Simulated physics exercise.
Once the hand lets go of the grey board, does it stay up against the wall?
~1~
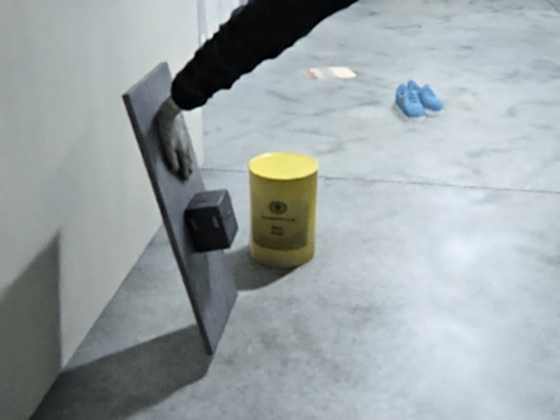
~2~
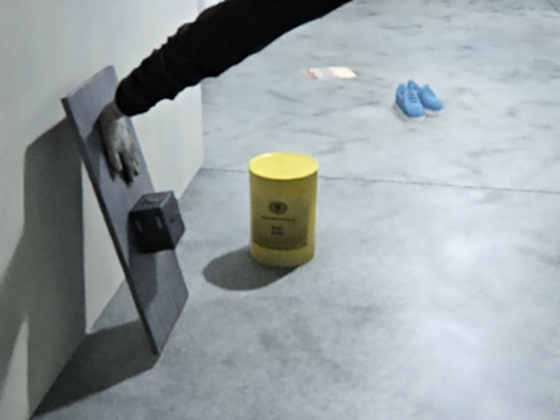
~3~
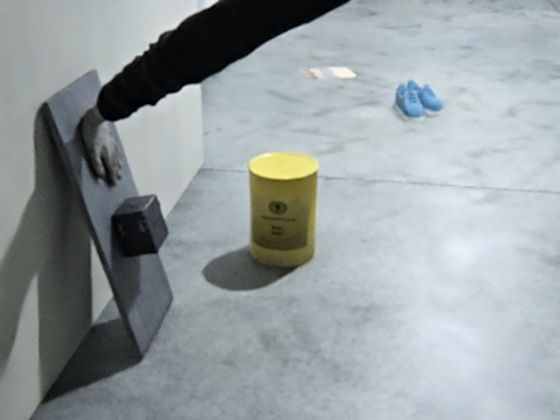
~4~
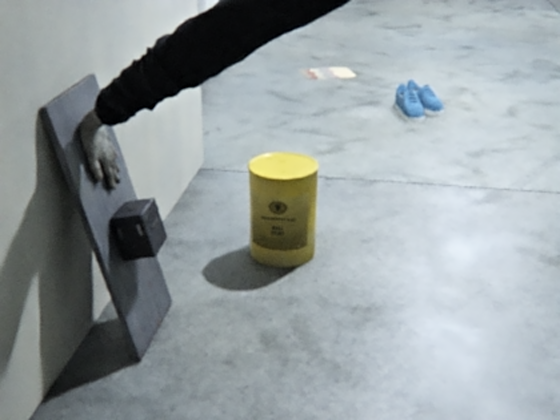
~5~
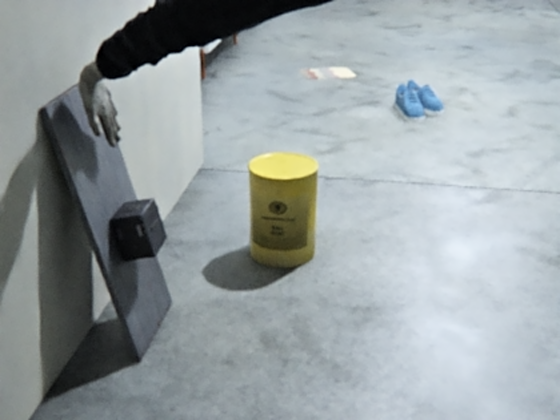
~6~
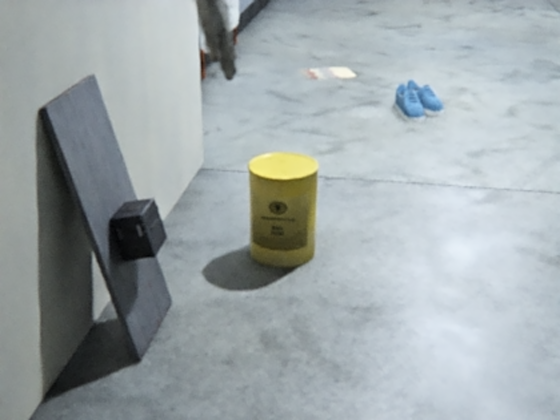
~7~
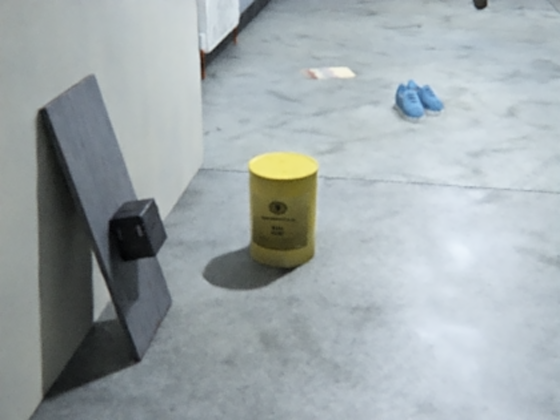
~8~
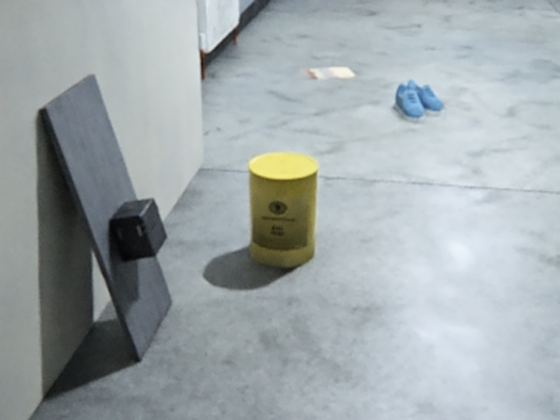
Yes, the grey board remains leaning against the wall after the hand has gone.
